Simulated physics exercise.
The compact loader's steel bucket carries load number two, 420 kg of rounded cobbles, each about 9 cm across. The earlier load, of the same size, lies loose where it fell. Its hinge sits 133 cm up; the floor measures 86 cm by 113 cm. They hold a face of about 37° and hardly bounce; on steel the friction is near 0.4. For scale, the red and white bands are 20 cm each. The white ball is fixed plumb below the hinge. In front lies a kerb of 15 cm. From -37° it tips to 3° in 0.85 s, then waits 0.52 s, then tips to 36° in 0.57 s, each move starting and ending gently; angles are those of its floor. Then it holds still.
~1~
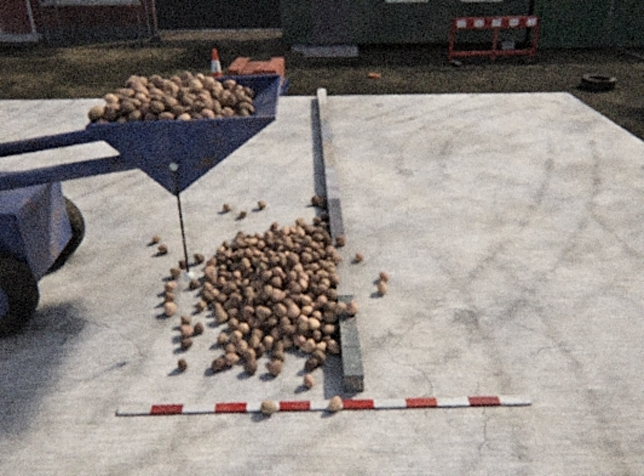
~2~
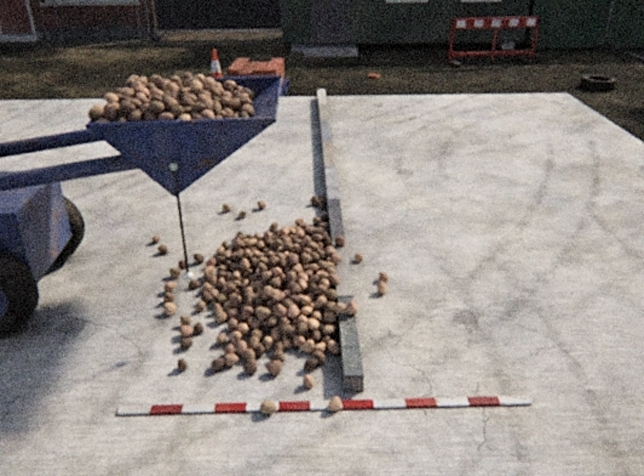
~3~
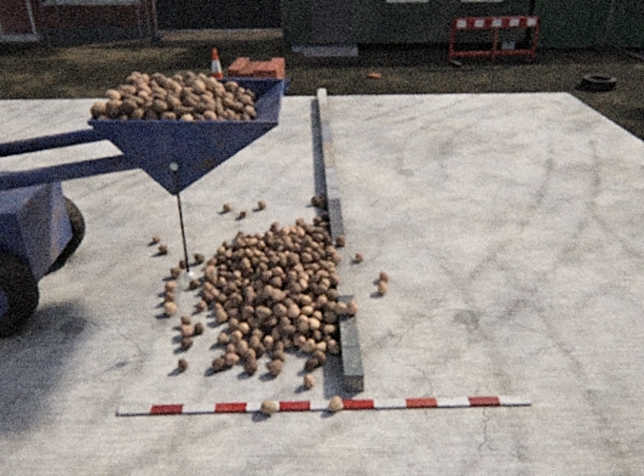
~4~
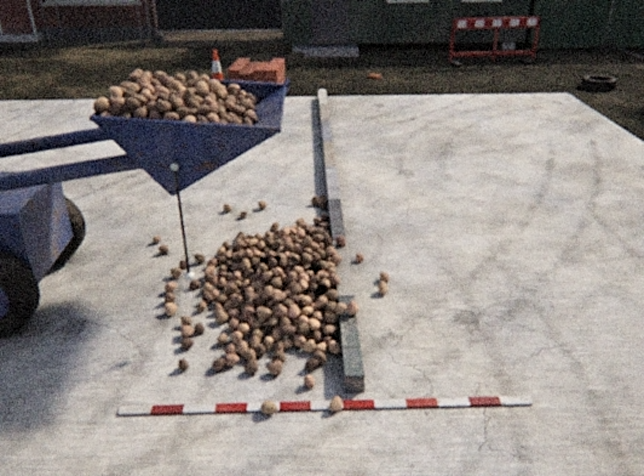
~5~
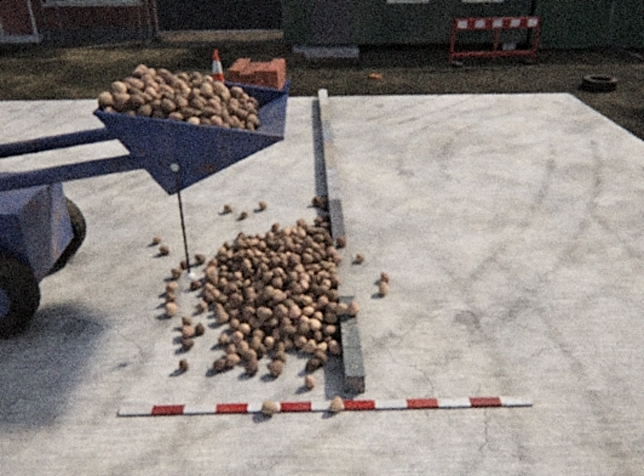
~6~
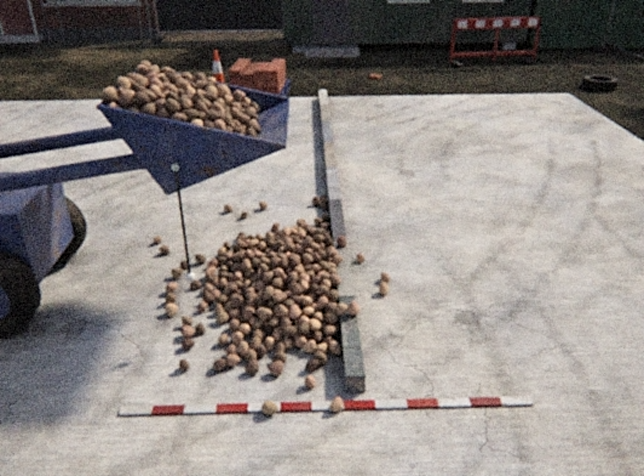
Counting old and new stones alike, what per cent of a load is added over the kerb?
Some 34 per cent is added.
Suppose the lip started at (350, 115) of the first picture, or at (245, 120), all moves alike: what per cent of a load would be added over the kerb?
About 95 and 15 per cent.
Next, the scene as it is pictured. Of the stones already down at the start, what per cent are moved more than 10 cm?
About 5 per cent.
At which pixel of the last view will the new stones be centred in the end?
Near (325, 269).
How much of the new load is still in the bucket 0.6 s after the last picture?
It holds some 100 per cent.
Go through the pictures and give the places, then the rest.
The first frame shows lip at (275, 118), floor tilted -37°, highest stones at (183, 84). The earlier load is highest near (284, 259), 25 cm above ground level, 98 % on this side of the kerb, 1 % over the kerb.
In the second frame, the bucket is at -36°, its lip at (276, 120); the top of the load is at (183, 84).
In the third frame, the bucket is at -34°, its lip at (278, 124); the top of the load is at (179, 83).
The fourth frame shows lip at (281, 130), floor tilted -31°, highest stones at (159, 81).
In the fifth frame, the bucket is at -26°, its lip at (284, 138); the top of the load is at (146, 78).
The sixth frame shows lip at (286, 147), floor tilted -22°, highest stones at (149, 73).
Then, 0.3 s after the last picture the floor is at -3°; in per cent of one load, 100 in the bucket, 98 on this side of the kerb, 1 over the kerb; the foremost stones are at (355, 273).
Then, 0.6 s after the last picture the floor is at 3°; in per cent of one load, 100 in the bucket, 99 on this side of the kerb, 1 over the kerb; the foremost stones are at (355, 273).
Then, 2.0 s after the last picture the floor is at 36°; in per cent of one load, 18 in the bucket, 176 on this side of the kerb, 6 over the kerb; the foremost stones are at (404, 274).
Then, 4.7 s after the last picture the floor is at 36°; in per cent of one load, 0 in the bucket, 165 on this side of the kerb, 35 over the kerb; the foremost stones are at (504, 287). Net gain over the kerb, 34.
